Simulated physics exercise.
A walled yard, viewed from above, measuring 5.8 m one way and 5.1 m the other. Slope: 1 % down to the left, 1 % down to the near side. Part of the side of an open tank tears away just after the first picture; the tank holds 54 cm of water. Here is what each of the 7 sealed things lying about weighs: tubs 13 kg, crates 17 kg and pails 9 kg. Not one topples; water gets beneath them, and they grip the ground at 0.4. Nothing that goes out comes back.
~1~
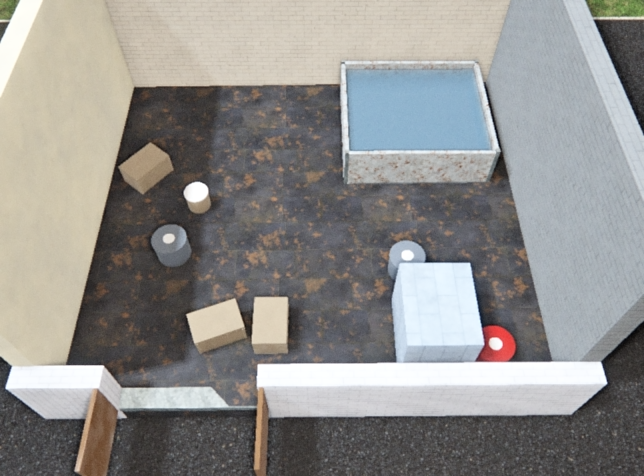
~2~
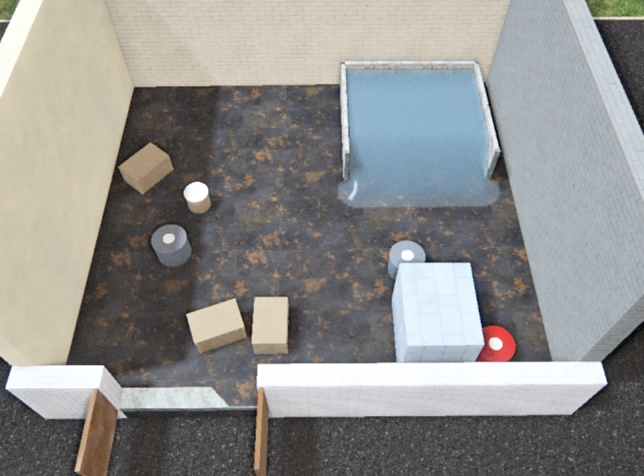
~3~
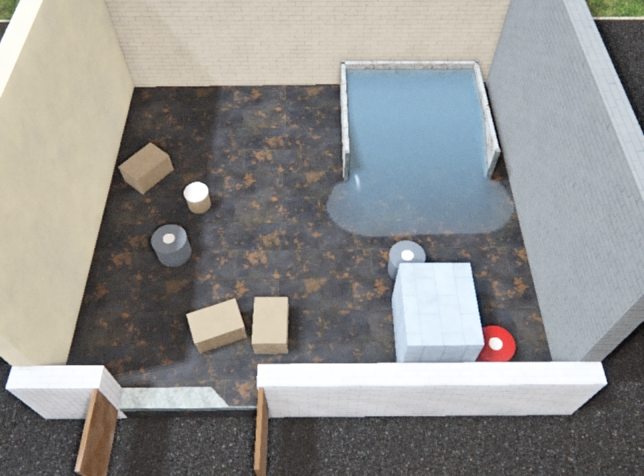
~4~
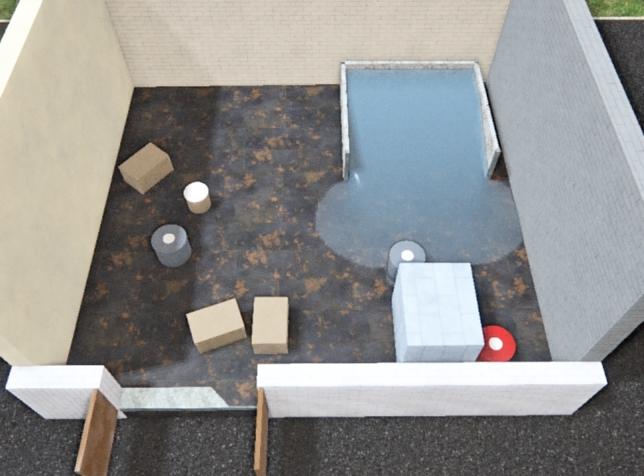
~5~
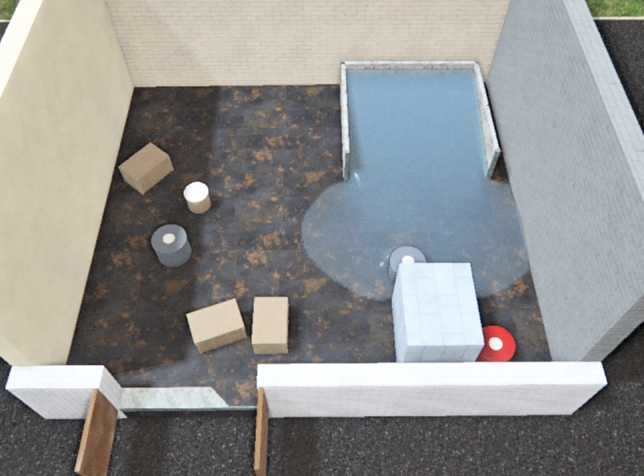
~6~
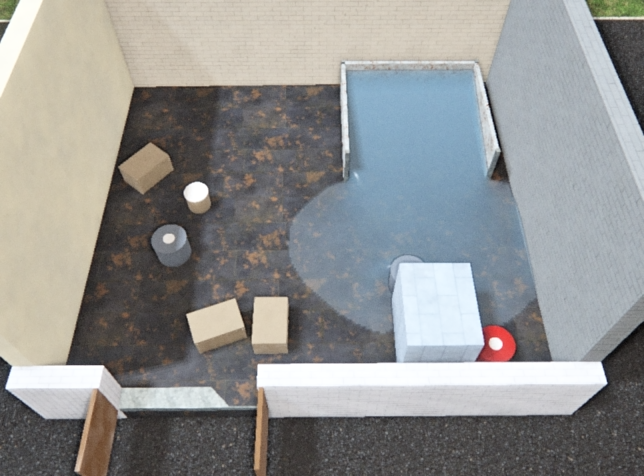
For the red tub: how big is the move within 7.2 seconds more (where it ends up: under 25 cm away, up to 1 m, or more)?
Chances are it goes a good distance.
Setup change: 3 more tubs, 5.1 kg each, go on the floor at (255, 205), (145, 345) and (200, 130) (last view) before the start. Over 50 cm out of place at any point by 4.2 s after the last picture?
Going through them in the order asked, they come out shy of the mark, clear of the mark and shy of the mark.
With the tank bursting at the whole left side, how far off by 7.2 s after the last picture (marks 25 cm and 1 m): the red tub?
Note: Red tub essentially stationary.
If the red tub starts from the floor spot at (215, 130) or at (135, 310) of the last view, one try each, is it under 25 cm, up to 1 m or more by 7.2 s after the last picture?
Try one, it keeps its spot; try two, it is swept a long way.
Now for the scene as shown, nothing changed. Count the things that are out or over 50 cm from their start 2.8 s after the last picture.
I count 4.
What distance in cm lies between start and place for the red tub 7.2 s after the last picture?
It's about 300 cm away.
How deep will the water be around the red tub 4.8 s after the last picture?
9 cm, roughly.
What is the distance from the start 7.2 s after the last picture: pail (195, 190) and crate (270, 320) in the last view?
5 cm and 140 cm, respectively.
Then, 0.9 s after the last picture the red tub is near (503, 350), 0.1 m from its start, afloat; 0 of 7 are out; 2 afloat.
Then, 2.8 s after the last picture the red tub is near (478, 244), 1.3 m from its start, afloat; 1 of 7 are out; 3 afloat.
Then, 4.8 s after the last picture the red tub is near (405, 183), 2.5 m from its start, afloat; 1 of 7 are out; 3 afloat.
Then, 7.2 s after the last picture the red tub is near (313, 201), 3.0 m from its start, aground; 1 of 7 are out; 3 afloat.
